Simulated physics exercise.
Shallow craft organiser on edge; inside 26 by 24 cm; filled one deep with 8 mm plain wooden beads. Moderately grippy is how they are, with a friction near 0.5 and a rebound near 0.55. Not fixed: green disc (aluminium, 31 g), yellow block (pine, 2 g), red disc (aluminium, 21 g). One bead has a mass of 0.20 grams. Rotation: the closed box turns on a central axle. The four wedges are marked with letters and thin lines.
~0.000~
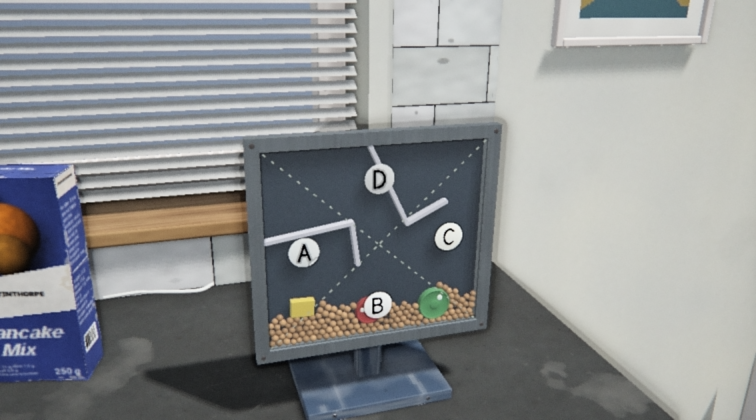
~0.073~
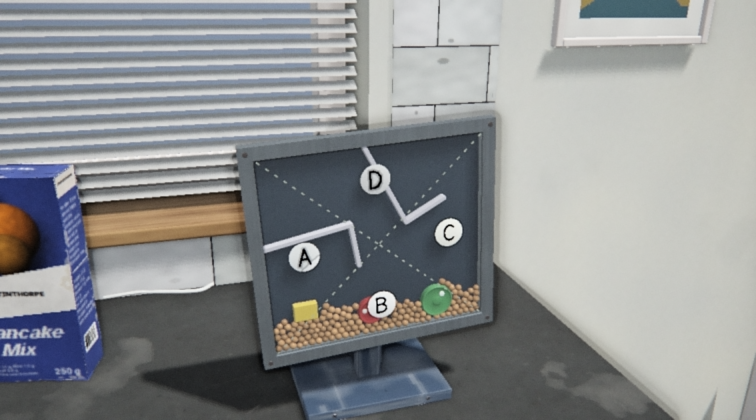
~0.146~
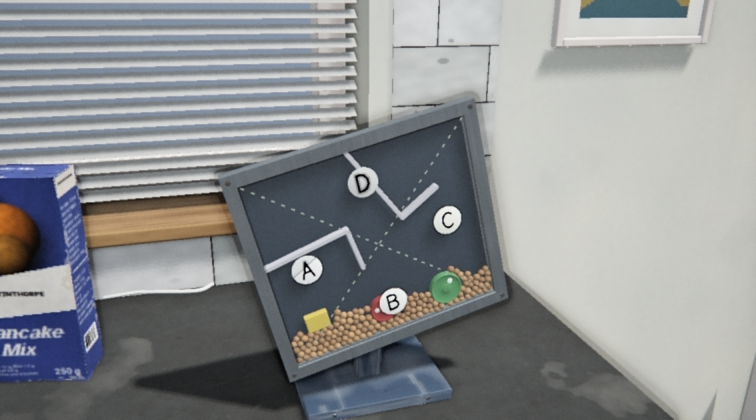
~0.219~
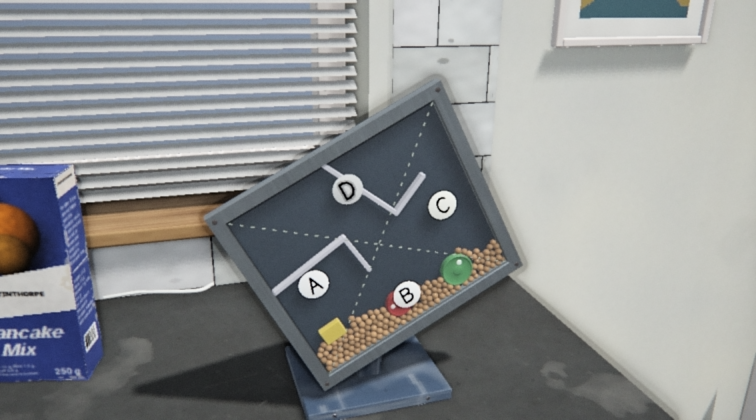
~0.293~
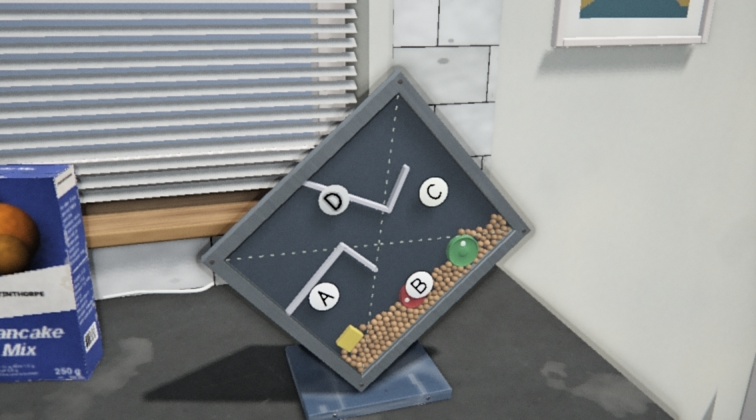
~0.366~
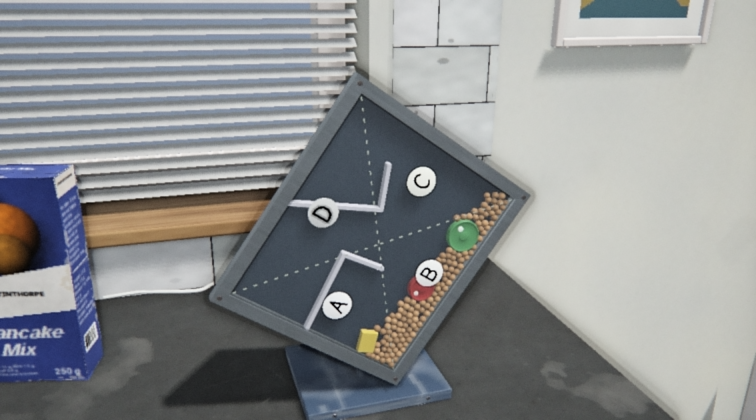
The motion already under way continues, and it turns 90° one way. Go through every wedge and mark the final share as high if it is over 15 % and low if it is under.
Final shares: A high, B high, C low, D low.
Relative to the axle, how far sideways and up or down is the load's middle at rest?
About 6 cm right and 9 cm below.
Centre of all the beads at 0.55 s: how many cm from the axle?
About 7 cm right and 7 cm below.
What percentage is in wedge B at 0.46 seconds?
The share there is around 75 percent.
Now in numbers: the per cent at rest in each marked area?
Tally: Wedge A = 60; wedge B = 40; wedge C = 0; wedge D = 0.
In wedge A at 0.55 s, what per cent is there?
I'd say some 45 in a hundred.
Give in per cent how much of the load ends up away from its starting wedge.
Around 55 per cent, give or take.
By 0.46 s, it stands 73° anticlockwise; the beads' middle is 8 cm right of and 6 cm below the centre; A 25 %, B 75 %.
By 0.55 s, it stands 86° anticlockwise; the beads' middle is 7 cm right of and 7 cm below the centre; A 45 %, B 55 %.
By 0.62 s, it stands 90° anticlockwise; the beads' middle is 7 cm right of and 7 cm below the centre; A 45 %, B 55 %.
All still by 1.7 s, it stands 90° anticlockwise; A 60 %, B 40 %, C 0 %, D 0 %.
